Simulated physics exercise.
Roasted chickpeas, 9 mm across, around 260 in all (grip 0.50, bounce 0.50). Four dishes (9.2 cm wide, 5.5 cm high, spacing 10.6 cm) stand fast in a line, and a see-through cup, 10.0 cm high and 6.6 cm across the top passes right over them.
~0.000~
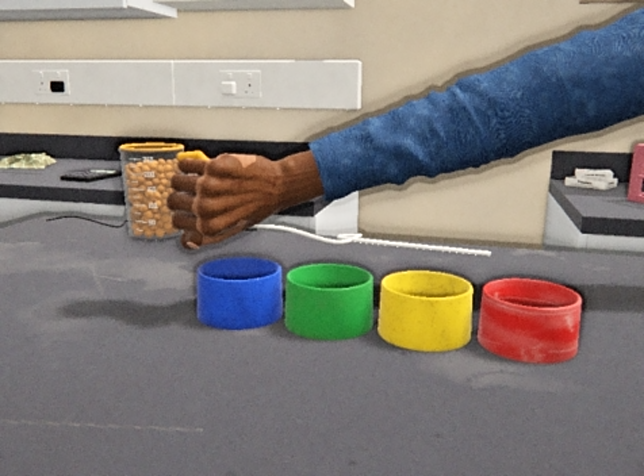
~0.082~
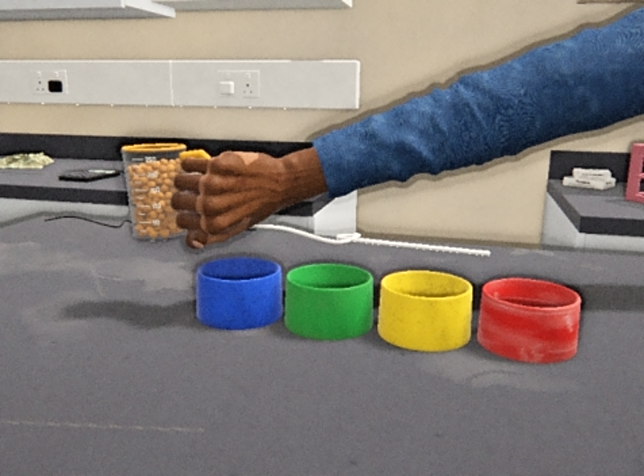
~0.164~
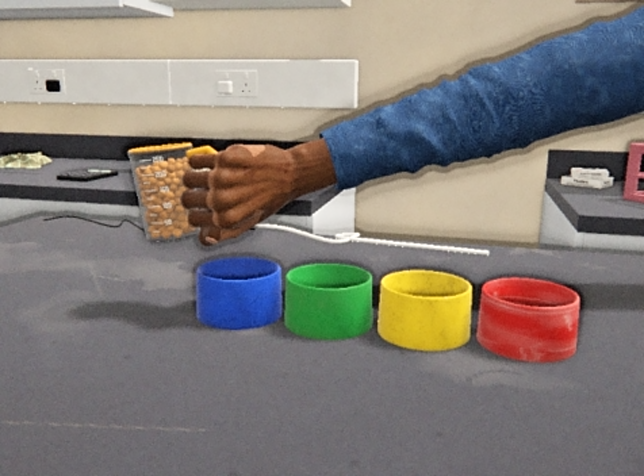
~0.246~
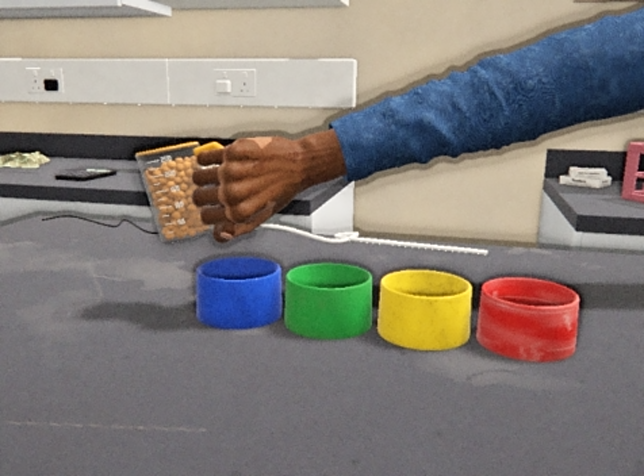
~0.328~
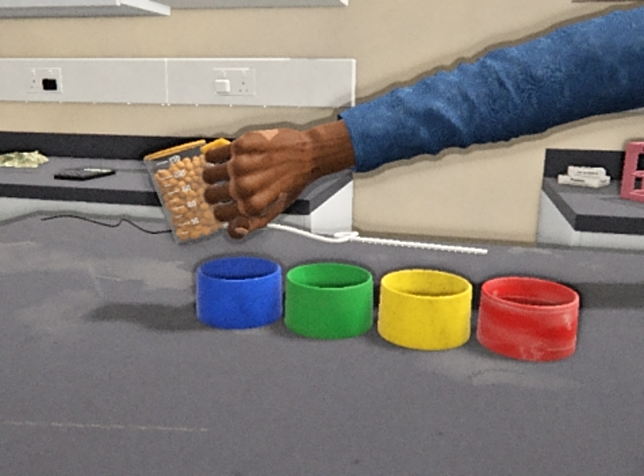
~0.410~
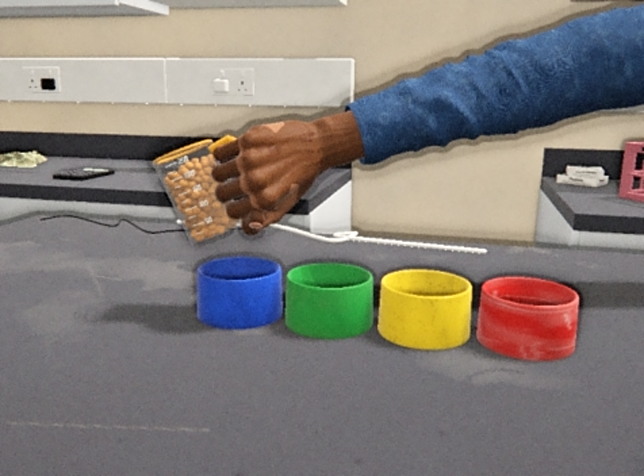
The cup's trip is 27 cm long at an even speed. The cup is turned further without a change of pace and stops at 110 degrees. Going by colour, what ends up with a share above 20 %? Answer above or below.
Red: Below, blue: Below, green: Above, yellow: Below, counter: Below.
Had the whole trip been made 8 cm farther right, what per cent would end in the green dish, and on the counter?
In that case green 0; counter 10.
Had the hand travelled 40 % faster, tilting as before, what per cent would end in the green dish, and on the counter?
Green 100; counter 0.
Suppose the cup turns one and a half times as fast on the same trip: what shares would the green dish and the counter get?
In that case green 60, counter 10.
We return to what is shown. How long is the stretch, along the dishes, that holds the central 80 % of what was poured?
Some 5 cm.
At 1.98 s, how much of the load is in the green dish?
Near 25 per cent so far.
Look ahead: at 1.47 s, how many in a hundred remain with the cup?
Roughly 95 per cent.
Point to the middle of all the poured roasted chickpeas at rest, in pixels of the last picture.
At about (326, 300).
After 1.05 s, tilt 64 degrees; cup holds 100 %.
After 1.47 s, tilt 91 degrees; cup holds 95 %.
Then, at 1.98 s, tilt 110 degrees; cup holds 75 %, green 25 %.
By 3.5 s all is still; red 0 %, blue 0 %, green 100 %, yellow 0 %, counter 0 %.
